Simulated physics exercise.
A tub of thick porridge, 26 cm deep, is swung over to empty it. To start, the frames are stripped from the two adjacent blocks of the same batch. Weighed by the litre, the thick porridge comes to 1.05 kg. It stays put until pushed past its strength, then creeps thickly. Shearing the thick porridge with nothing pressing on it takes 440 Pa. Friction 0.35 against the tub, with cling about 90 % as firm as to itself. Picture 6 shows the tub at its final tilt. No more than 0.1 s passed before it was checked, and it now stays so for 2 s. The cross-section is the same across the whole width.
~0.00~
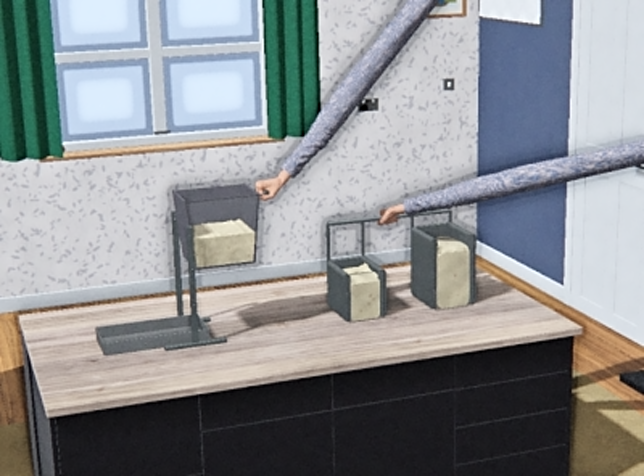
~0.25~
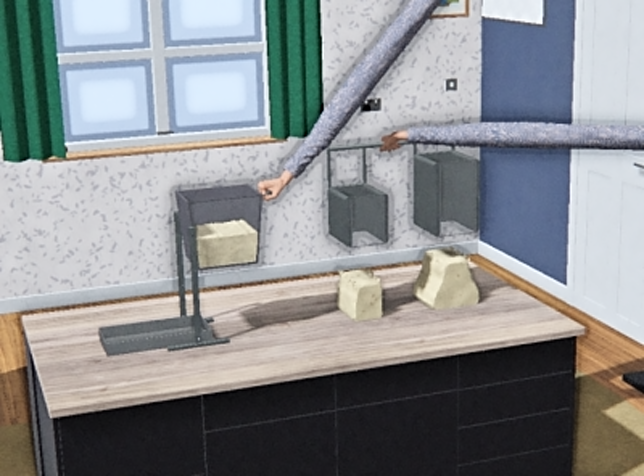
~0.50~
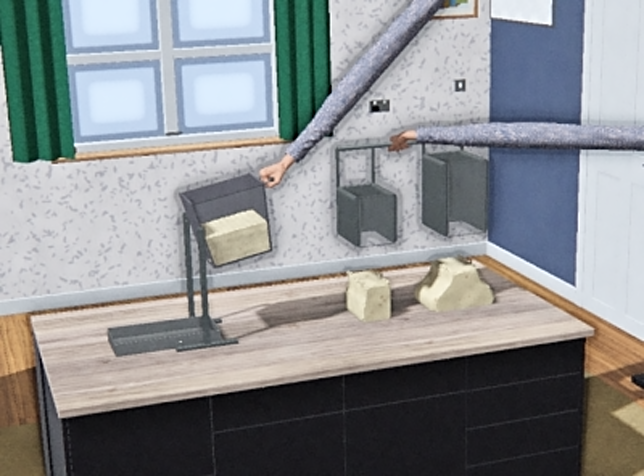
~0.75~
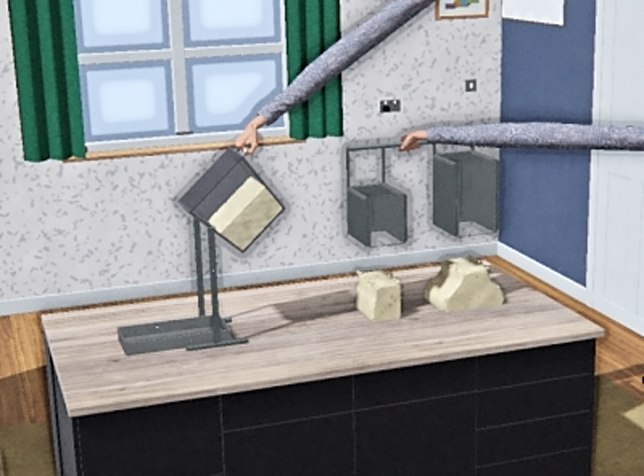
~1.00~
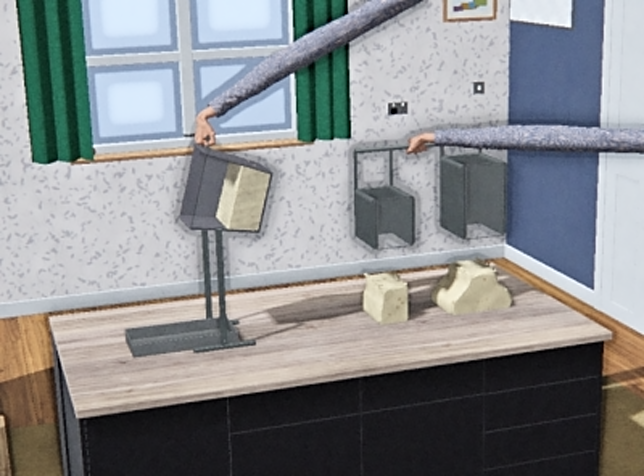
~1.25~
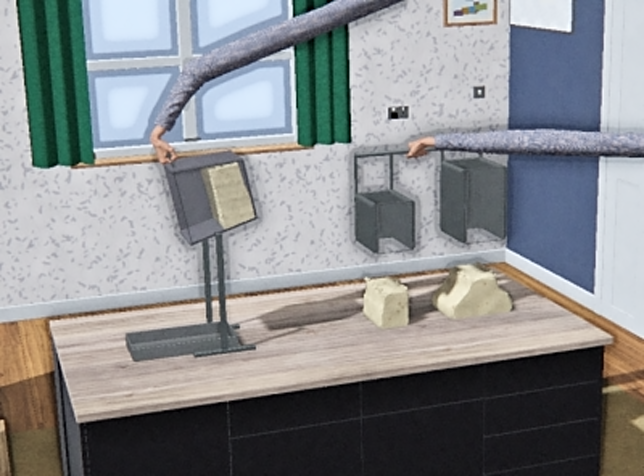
Two long arms in speckled grey-blue sleeves reach in from the right over a pale wood-topped island with black sides, seen from slightly above in a room with a green-curtained window. One lifts two joined grey moulds off two cream blocks, the right one slumping wider, then holds them still. The other swings a grey tub of cream porridge leftward on its stand past sideways, the porridge staying inside, while the view shifts slightly left.
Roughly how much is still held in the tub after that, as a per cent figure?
The amount still held in the tub is about 61 per cent.
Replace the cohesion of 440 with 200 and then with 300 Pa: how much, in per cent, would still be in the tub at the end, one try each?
First try roughly 30 per cent, second try roughly 45 per cent.
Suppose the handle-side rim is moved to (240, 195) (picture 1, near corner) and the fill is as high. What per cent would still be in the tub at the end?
The tub would end up holding some 100 % of it.
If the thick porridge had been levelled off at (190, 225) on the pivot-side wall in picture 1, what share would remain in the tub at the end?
That gives some 40 %.
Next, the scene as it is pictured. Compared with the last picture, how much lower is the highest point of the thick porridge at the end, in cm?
The top ends up some 16 cm below its level in the last picture.
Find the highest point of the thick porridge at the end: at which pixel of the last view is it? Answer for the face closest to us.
Highest point: Approx. (232, 207).
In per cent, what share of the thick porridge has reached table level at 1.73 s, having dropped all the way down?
I reckon around 0 % of it.
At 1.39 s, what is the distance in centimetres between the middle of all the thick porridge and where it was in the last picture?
Roughly 6 cm.
After 1.39 s, the tub is at 101 degrees and holds 100 %.
After 1.56 s, the tub is at 101 degrees and holds 88 %.
After 1.73 s, the tub is at 101 degrees and holds 63 %.
After 1.90 s, the tub is at 101 degrees and holds 61 %.
After 3.25 s, the tub is at 101 degrees and holds 61 %.
